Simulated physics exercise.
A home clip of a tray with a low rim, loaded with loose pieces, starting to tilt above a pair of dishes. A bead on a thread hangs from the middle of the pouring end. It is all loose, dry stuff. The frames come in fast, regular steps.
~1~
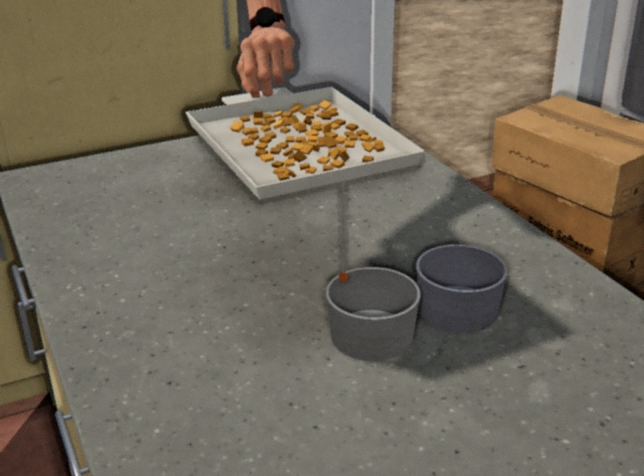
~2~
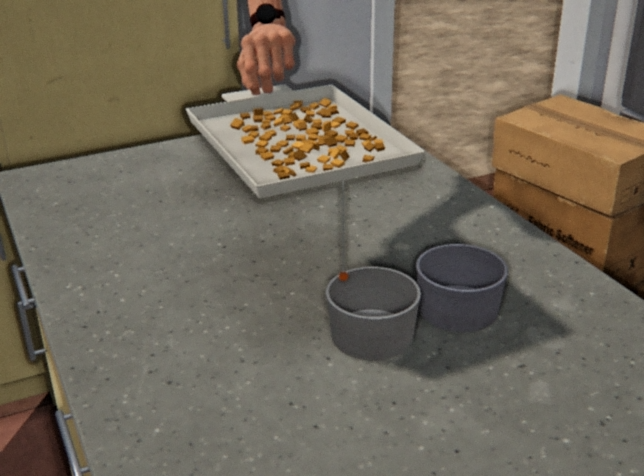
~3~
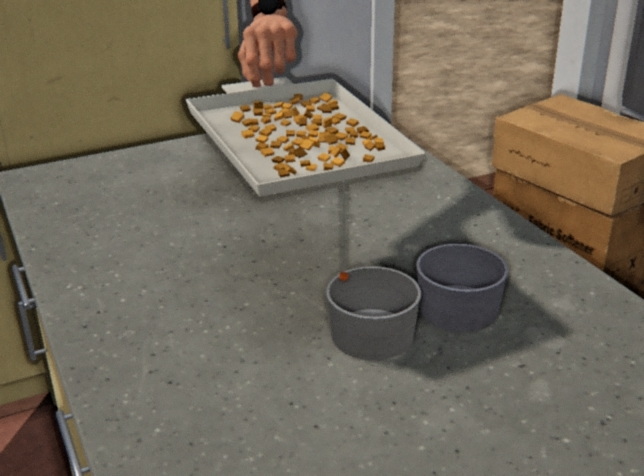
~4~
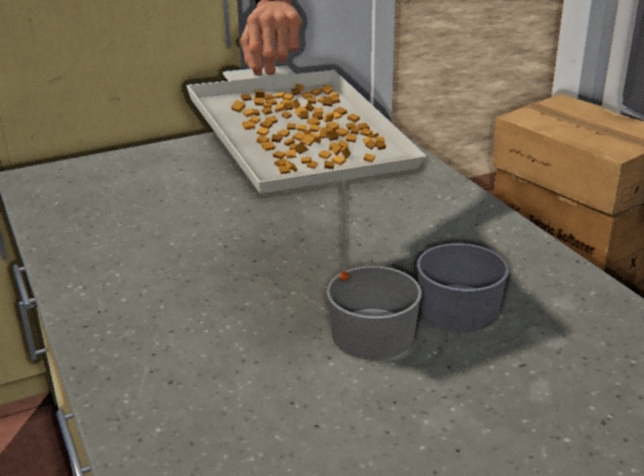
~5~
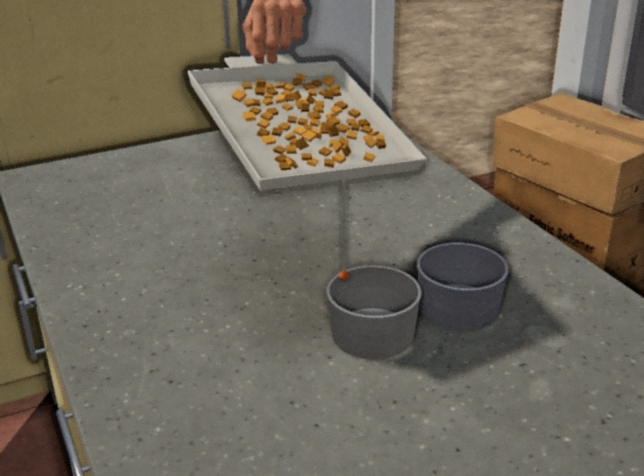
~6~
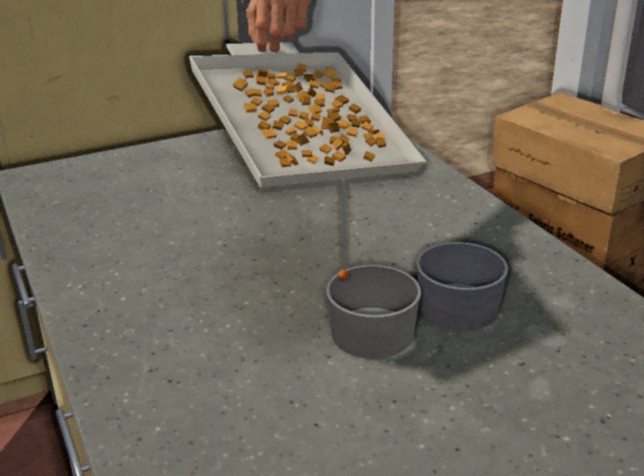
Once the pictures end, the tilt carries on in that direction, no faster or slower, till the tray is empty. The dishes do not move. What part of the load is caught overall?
The two hold more than half of the load.
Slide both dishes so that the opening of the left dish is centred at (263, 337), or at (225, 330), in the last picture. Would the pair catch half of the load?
At the first place less than half, at the second under half.
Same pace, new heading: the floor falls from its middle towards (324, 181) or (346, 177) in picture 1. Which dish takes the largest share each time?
The first try: The left-hand dish. The second: The left dish.
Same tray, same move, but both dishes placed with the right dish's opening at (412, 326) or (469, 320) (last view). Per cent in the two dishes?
Roughly 0 per cent, and 0 per cent.
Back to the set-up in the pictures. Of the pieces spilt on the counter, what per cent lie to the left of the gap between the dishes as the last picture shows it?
Close to 70 per cent.
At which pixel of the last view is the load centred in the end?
Roughly at (401, 320).
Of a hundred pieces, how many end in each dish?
Left dish near 50 in a hundred; right dish near 20.
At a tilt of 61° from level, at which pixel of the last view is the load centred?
Around (368, 137).
Soon, tray tipped steeply; all on the tray.
A while on, tray tipped right over; most on the tray; a stray few in the left dish; a small part in the right dish; a stray few outside both; a small part in the air.
Towards the end, tray tipped past a quarter turn; about half in the left dish; about a quarter in the right dish; about a third outside both.
Finally, tray tipped past a quarter turn; about half in the left dish; about a quarter in the right dish; about a third outside both.
